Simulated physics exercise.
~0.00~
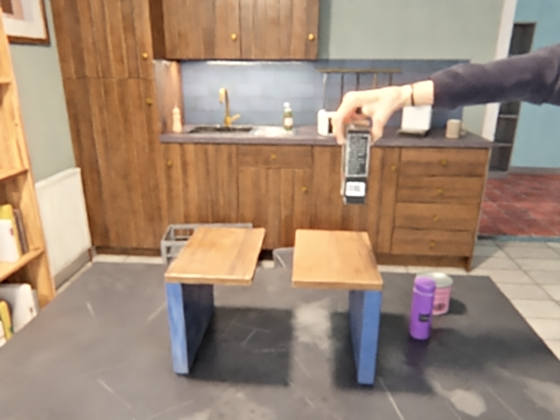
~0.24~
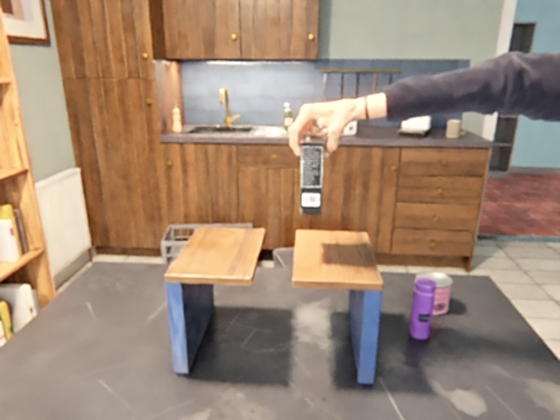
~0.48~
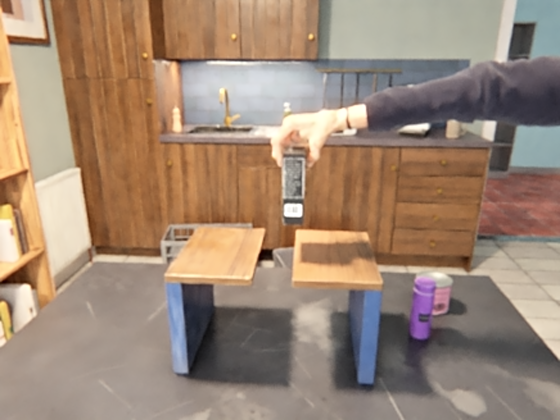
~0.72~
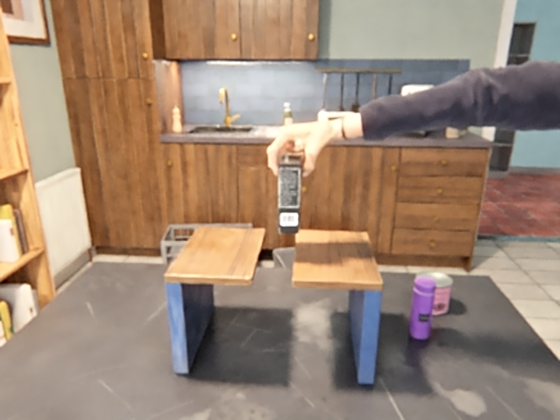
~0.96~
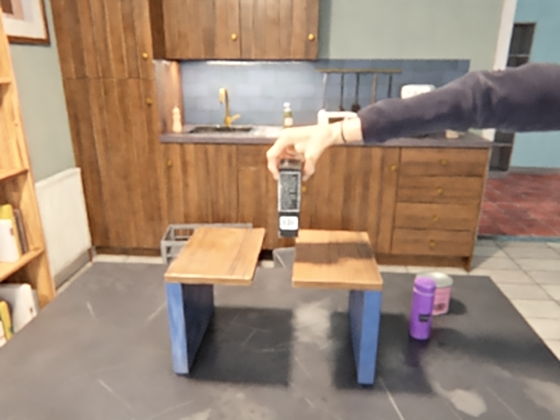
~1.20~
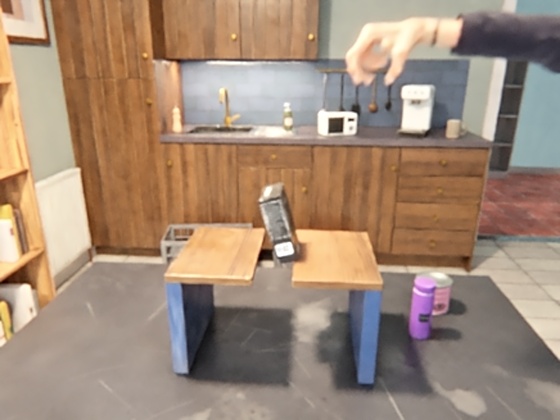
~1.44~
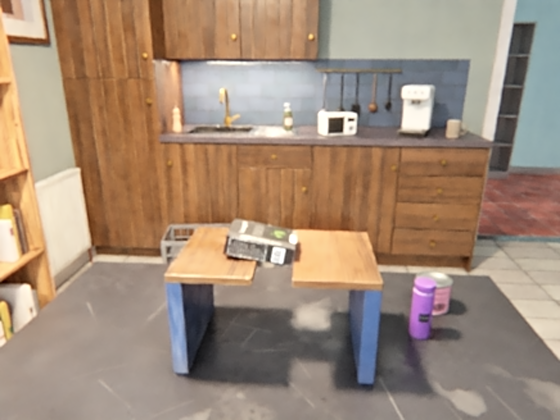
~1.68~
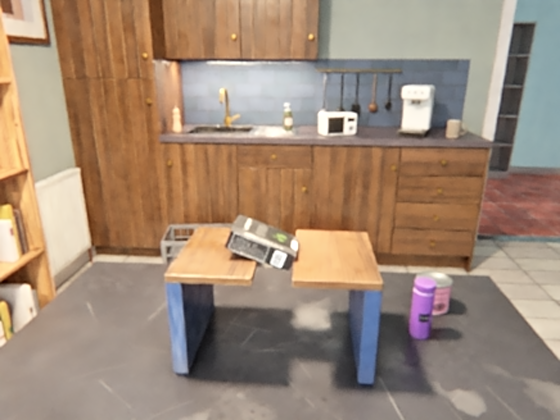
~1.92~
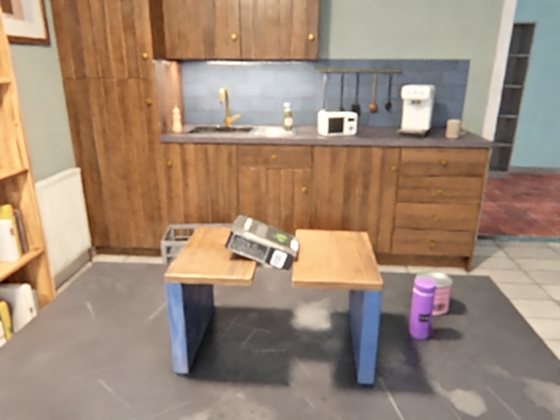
A hand held a black packet upright, moved it left over the gap between two small wooden-topped stands, lowered it slightly and let go; the packet dropped, tipped over to the left and came to rest on its side across the gap.
